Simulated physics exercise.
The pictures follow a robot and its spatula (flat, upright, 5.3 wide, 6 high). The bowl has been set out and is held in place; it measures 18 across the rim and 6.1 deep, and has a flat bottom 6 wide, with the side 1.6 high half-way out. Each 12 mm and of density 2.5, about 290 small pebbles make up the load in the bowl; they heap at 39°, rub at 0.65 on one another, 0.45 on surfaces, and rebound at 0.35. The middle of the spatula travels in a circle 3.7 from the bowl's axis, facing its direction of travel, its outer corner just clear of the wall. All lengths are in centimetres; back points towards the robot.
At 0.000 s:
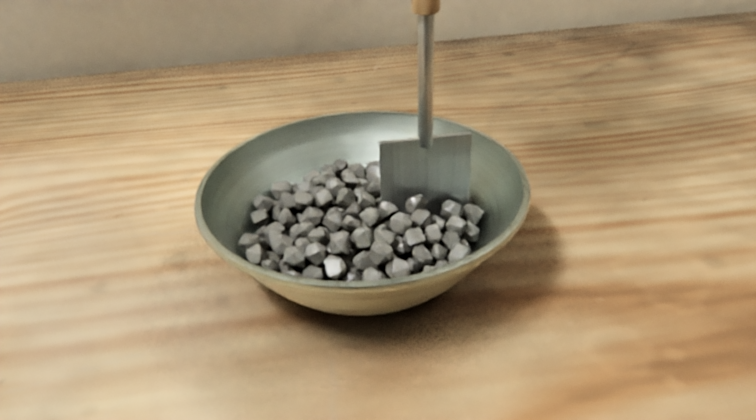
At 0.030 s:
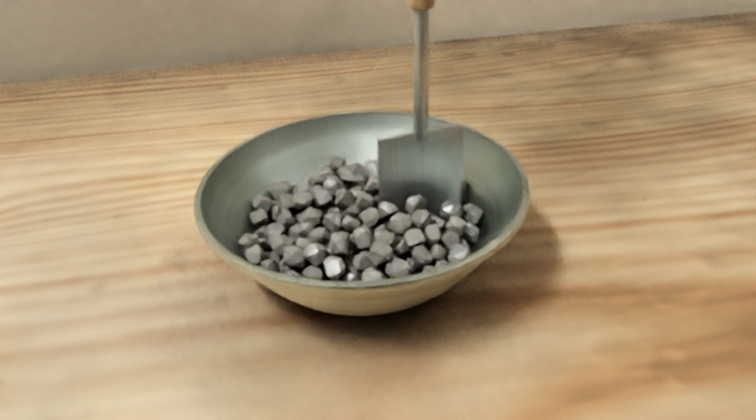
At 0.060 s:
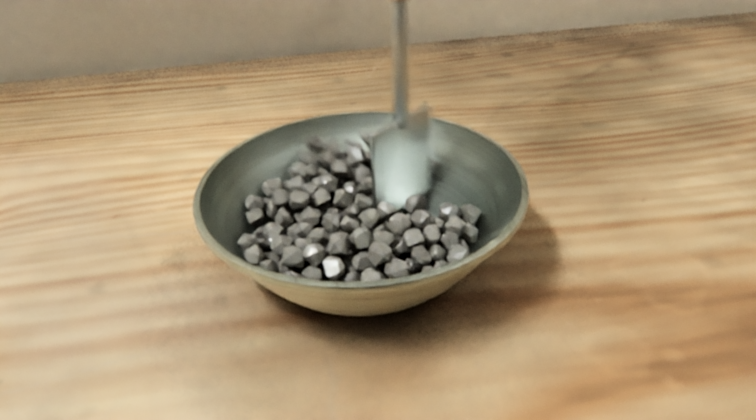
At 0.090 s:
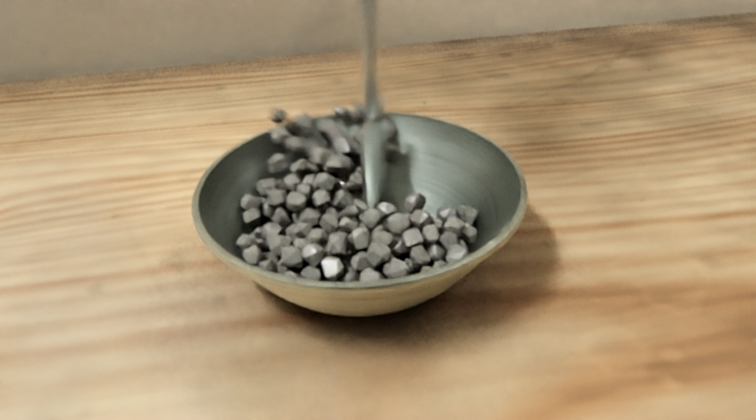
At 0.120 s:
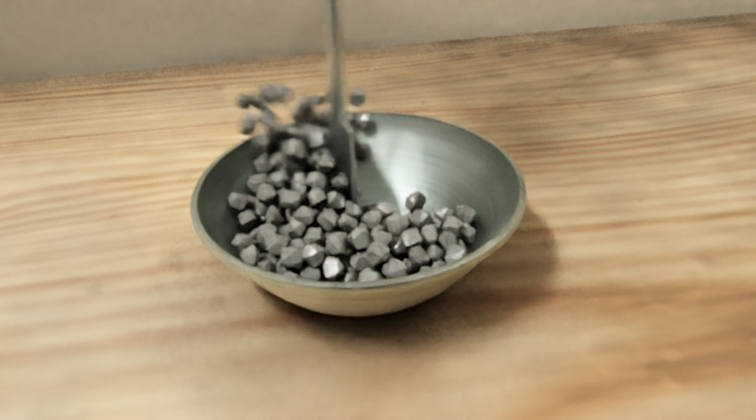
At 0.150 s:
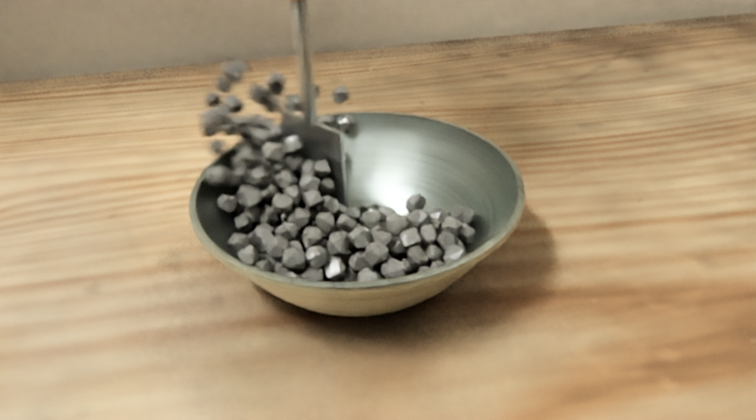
The footage shows a flat metal spatula sweeping leftward through small grey pebbles in a shallow bowl on a wooden surface, turning as it moves, pushing them into a heap at the back left and tossing several above the rim.
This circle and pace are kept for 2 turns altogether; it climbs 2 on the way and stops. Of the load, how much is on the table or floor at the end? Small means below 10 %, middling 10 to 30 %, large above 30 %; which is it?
Verdict: Large.
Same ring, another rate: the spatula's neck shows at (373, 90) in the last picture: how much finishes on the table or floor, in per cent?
About 25 per cent.
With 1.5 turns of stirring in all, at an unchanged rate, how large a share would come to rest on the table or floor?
Then roughly 40 percent.
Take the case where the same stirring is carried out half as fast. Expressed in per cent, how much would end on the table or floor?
It would come to around 25 percent.
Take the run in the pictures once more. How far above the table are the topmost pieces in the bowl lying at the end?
Height: Roughly 5.5 cm.
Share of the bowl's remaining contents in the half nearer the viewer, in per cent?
Close to 50 in a hundred.
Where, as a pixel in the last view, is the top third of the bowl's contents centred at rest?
In the final view it lies around (339, 220).
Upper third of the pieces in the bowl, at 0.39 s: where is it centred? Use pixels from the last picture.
Somewhere around (455, 176) in the last view.
After 0.39 s, 356° round, highest piece 12 above the table; 202 in the bowl, 56 on the table or floor, 36 in flight or on the tool.
After 0.62 s, 226° round, highest piece 7 above the table; 176 in the bowl, 114 on the table or floor, 4 in flight or on the tool.
After 0.94 s, 0° round, highest piece 5 above the table; 176 in the bowl, 118 on the table or floor.
After 1.64 s, 0° round, highest piece 5 above the table; 176 in the bowl, 118 on the table or floor.
At rest, 176 in the bowl, 118 on the table or floor. That is 40 % on the table or floor.
